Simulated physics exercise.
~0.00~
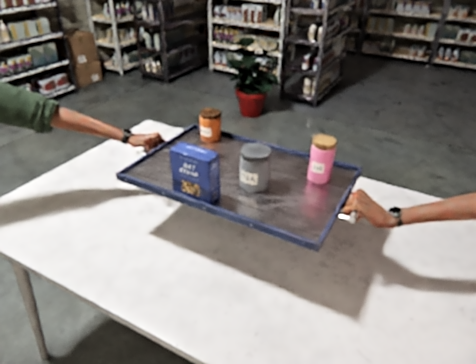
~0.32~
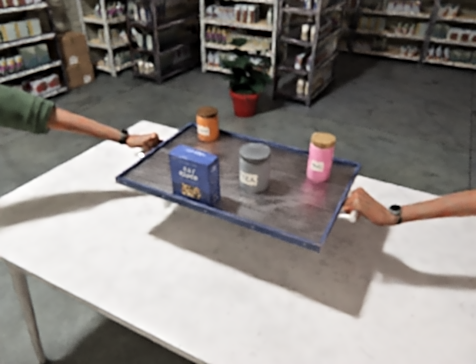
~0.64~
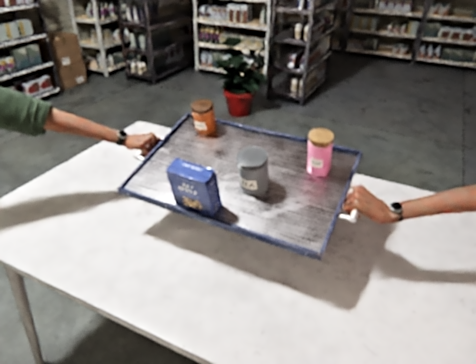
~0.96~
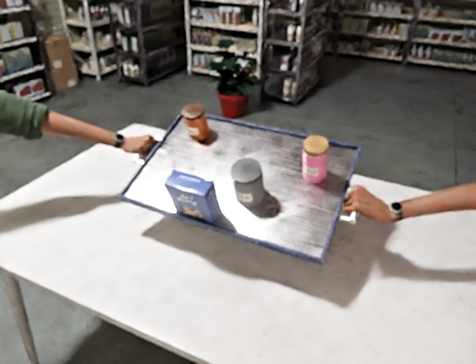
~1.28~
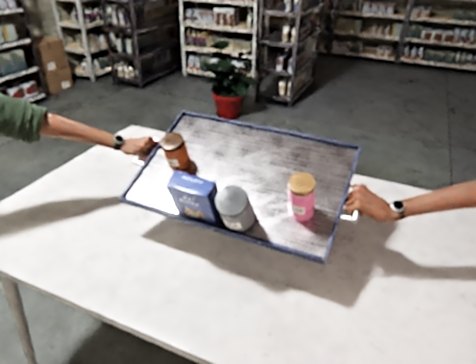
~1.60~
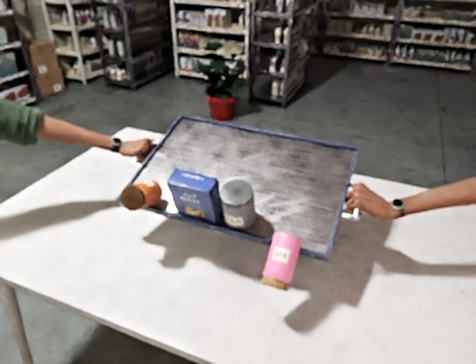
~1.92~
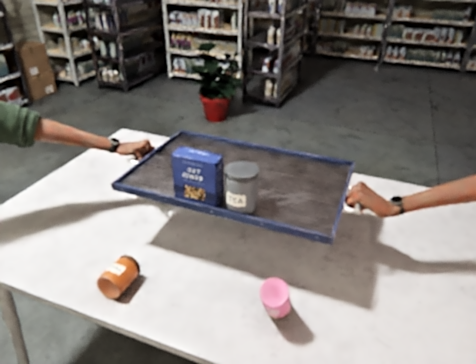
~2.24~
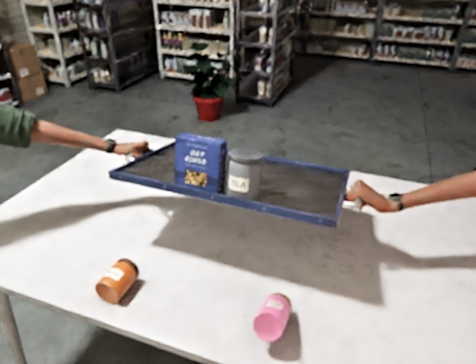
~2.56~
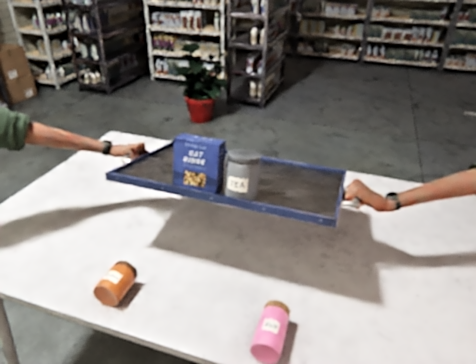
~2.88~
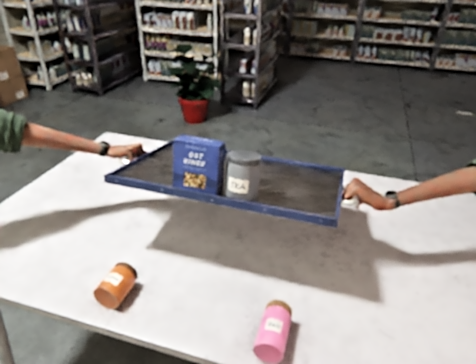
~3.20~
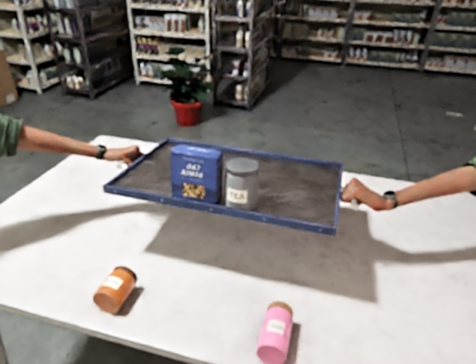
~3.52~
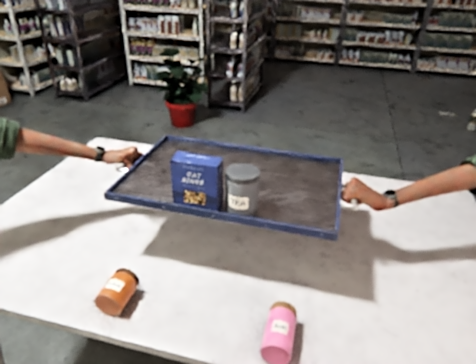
Two hands tilt a tray, dropping the pink and orange jars onto the table.
